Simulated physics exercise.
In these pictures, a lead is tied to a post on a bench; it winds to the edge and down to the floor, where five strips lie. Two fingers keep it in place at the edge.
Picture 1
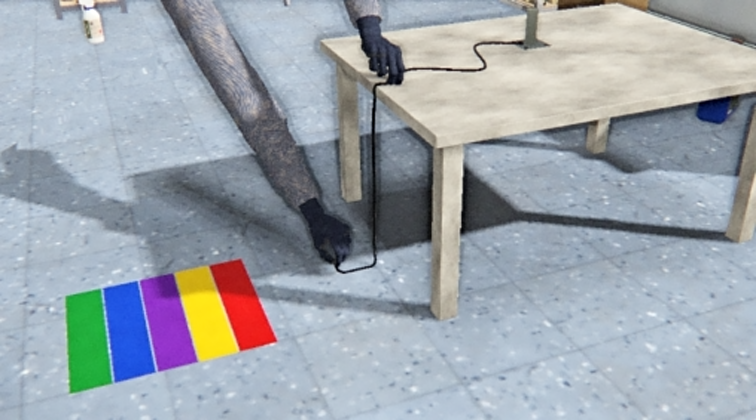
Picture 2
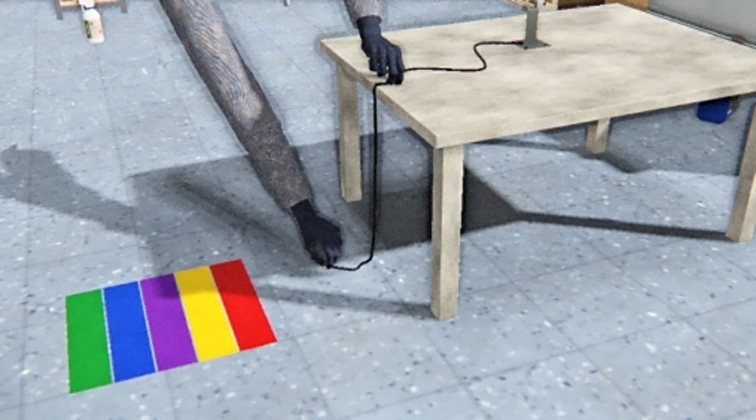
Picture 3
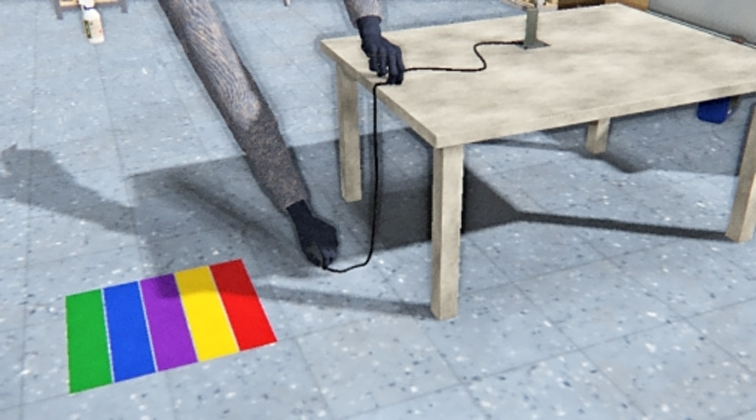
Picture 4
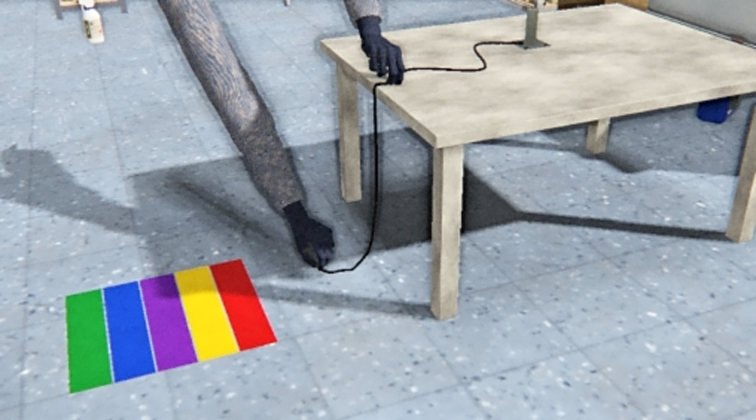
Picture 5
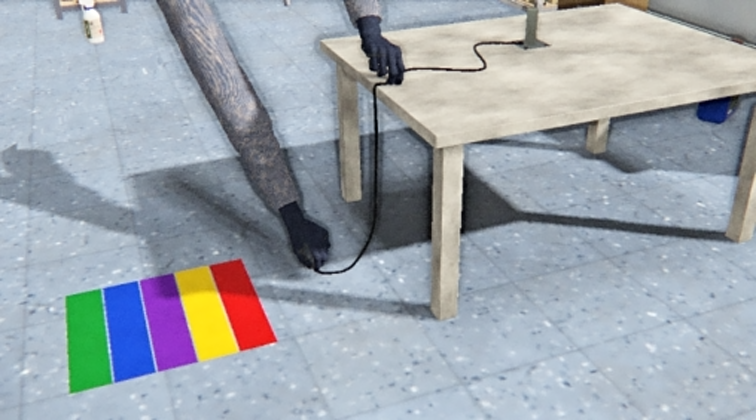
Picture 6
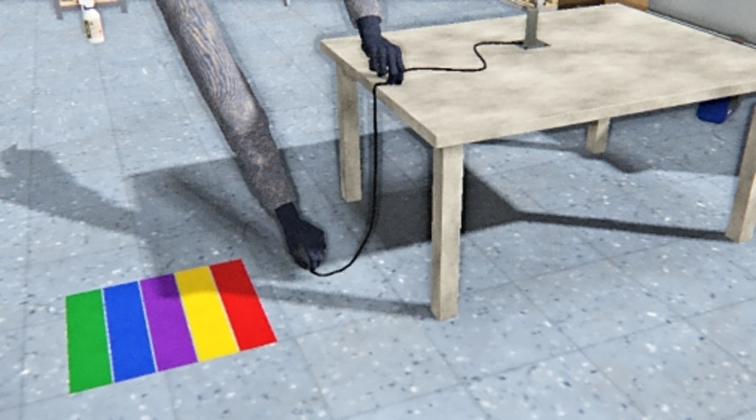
A gloved hand near the floor draws the black cord's end slightly left toward the coloured strips.
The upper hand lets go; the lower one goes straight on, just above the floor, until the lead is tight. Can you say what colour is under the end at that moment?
Yes, it is blue.
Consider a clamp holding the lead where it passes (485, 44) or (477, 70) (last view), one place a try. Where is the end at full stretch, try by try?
Respectively (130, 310) and (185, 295).
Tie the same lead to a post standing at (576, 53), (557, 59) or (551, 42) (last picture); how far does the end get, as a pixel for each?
You'd get roughly (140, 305), (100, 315) and (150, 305), one for each try.
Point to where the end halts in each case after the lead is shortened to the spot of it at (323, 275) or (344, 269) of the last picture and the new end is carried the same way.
In turn, (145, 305) for the first and (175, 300) for the second.
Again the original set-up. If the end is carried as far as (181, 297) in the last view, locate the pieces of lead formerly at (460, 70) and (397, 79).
You'll find the first mark at (404, 74) and the second mark at (363, 127).
Soon after, end near (181, 297); over purple.
Then, end near (138, 307); over blue.
At full stretch, end near (113, 312); over blue. Over blue.
